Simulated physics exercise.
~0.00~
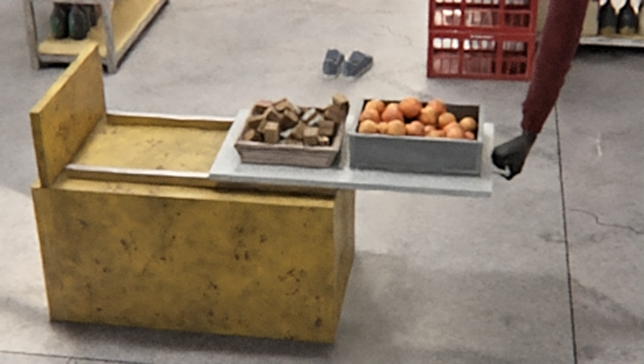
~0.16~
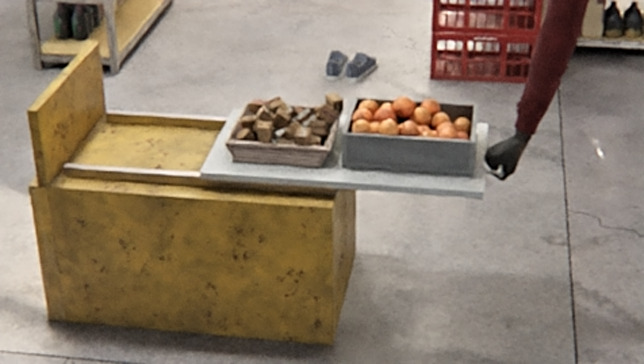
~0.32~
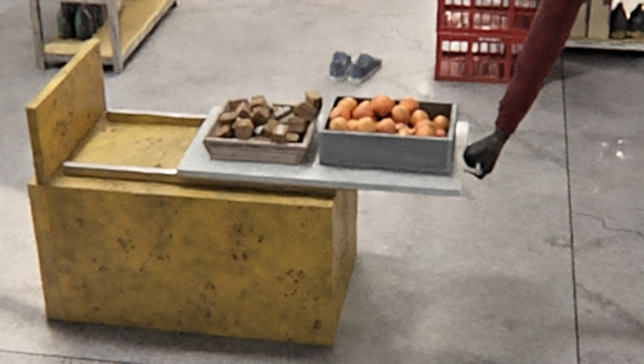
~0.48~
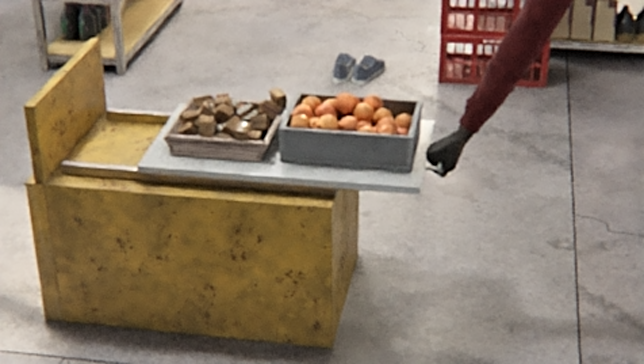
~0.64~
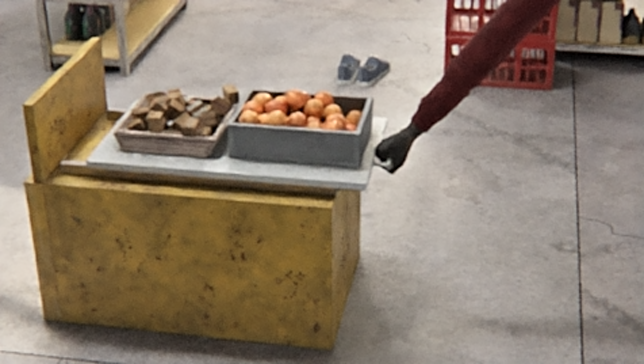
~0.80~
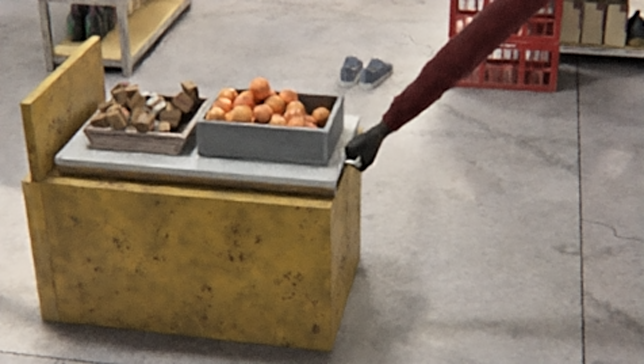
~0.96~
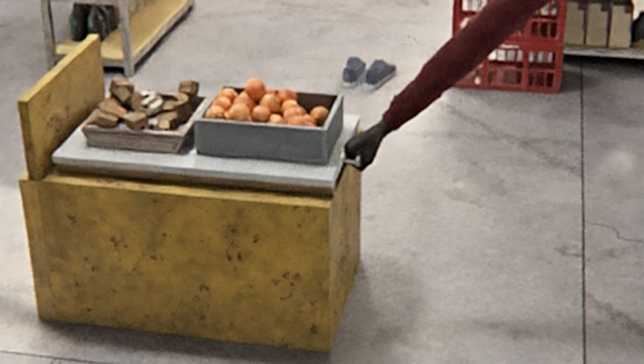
Gloved hand pushing a shelf of oranges and small brown blocks leftward over a yellow unit until it stops near the back panel.
